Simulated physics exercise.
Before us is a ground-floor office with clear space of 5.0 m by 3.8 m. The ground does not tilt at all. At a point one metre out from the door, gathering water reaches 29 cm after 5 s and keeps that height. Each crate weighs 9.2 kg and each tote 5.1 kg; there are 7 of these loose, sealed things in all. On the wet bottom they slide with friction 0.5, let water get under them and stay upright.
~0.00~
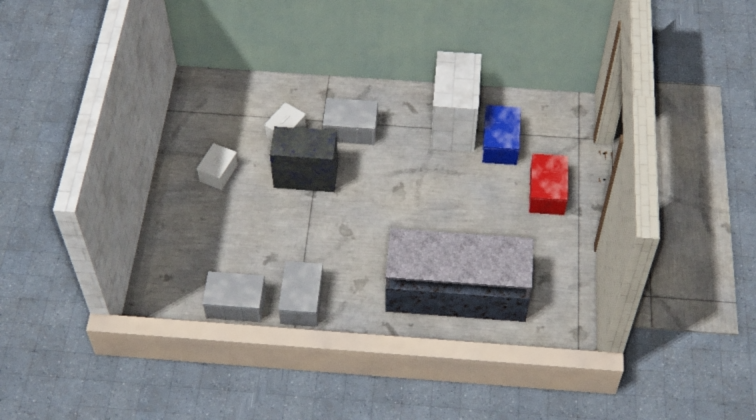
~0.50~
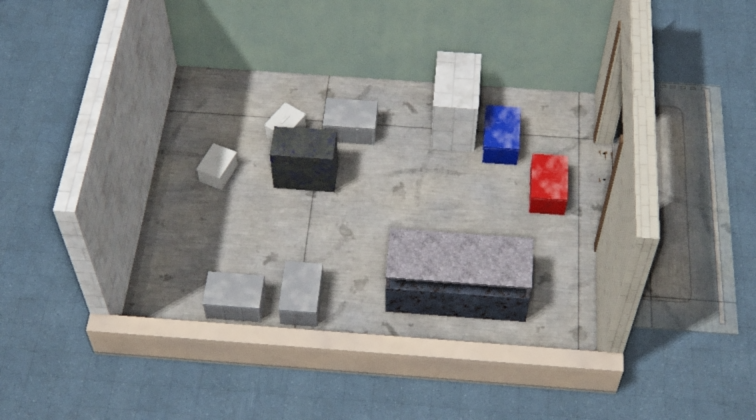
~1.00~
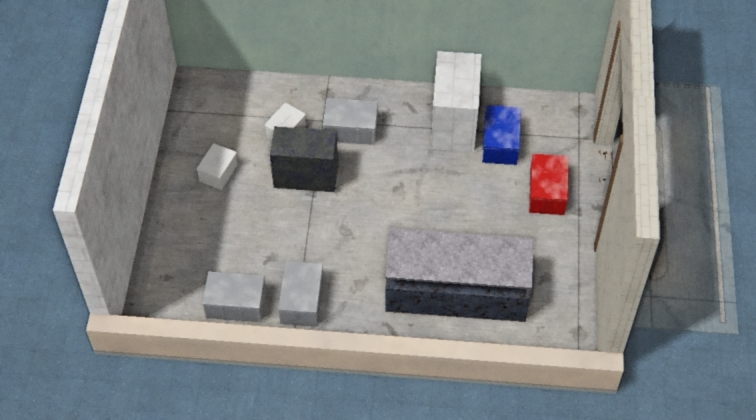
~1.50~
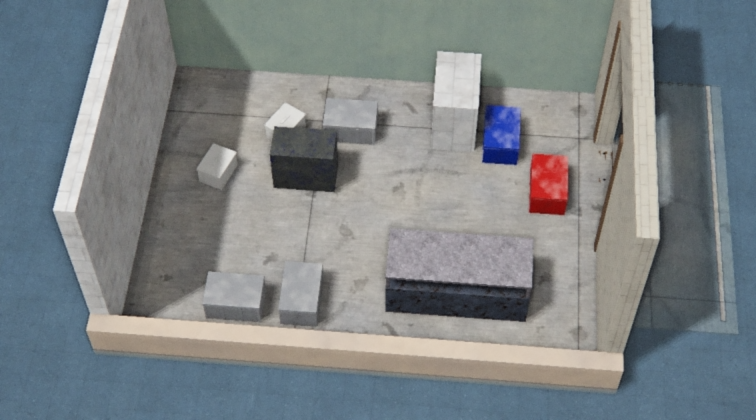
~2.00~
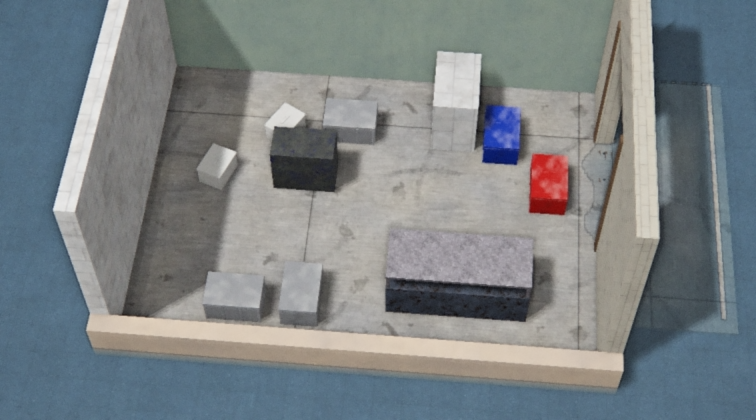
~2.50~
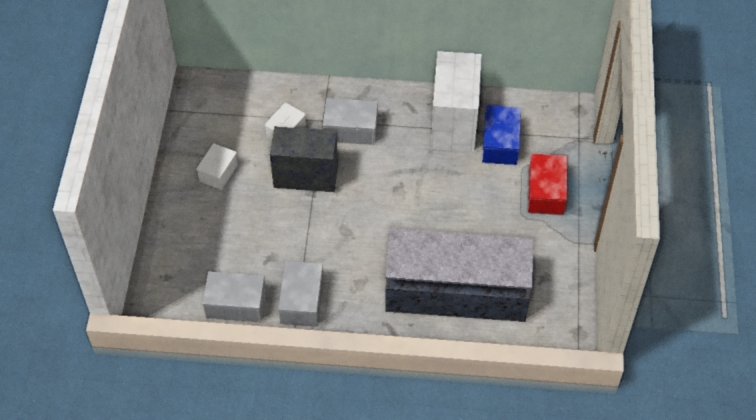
A room of boxes stays still as water surrounds it and spreads inside around the red crate.
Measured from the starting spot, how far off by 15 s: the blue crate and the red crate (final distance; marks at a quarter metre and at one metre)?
The blue crate shifts slightly, the red crate goes a long way.
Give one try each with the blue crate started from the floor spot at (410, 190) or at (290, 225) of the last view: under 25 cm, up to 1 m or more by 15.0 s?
A long trip, then a long trip.
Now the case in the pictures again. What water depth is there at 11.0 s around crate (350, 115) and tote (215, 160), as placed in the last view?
I'd put it at 14 cm and 15 cm respectively.
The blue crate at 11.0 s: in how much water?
13 cm, roughly.
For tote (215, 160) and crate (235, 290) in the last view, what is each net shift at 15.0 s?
They've ended up 80 cm and 100 cm away, in that order.
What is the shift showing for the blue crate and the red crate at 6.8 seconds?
Roughly 50 and 400 cm by then.
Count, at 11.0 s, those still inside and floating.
I'd say 7 of them.
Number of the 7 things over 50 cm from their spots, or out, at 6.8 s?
Count: 4.
After 3.5 s the blue crate is near (496, 125), 0.1 m from its start, aground; the red crate is near (486, 176), 0.7 m from its start, aground; 0 afloat.
After 6.8 s the blue crate is near (516, 87), 0.5 m from its start, afloat; the red crate is near (184, 205), 4.1 m from its start, aground; 2 afloat.
After 11.0 s the blue crate is near (530, 90), 0.6 m from its start, afloat; the red crate is near (178, 158), 4.2 m from its start, afloat; 7 afloat.
After 15.0 s the blue crate is near (522, 95), 0.4 m from its start, afloat; the red crate is near (228, 150), 3.6 m from its start, afloat; 7 afloat.
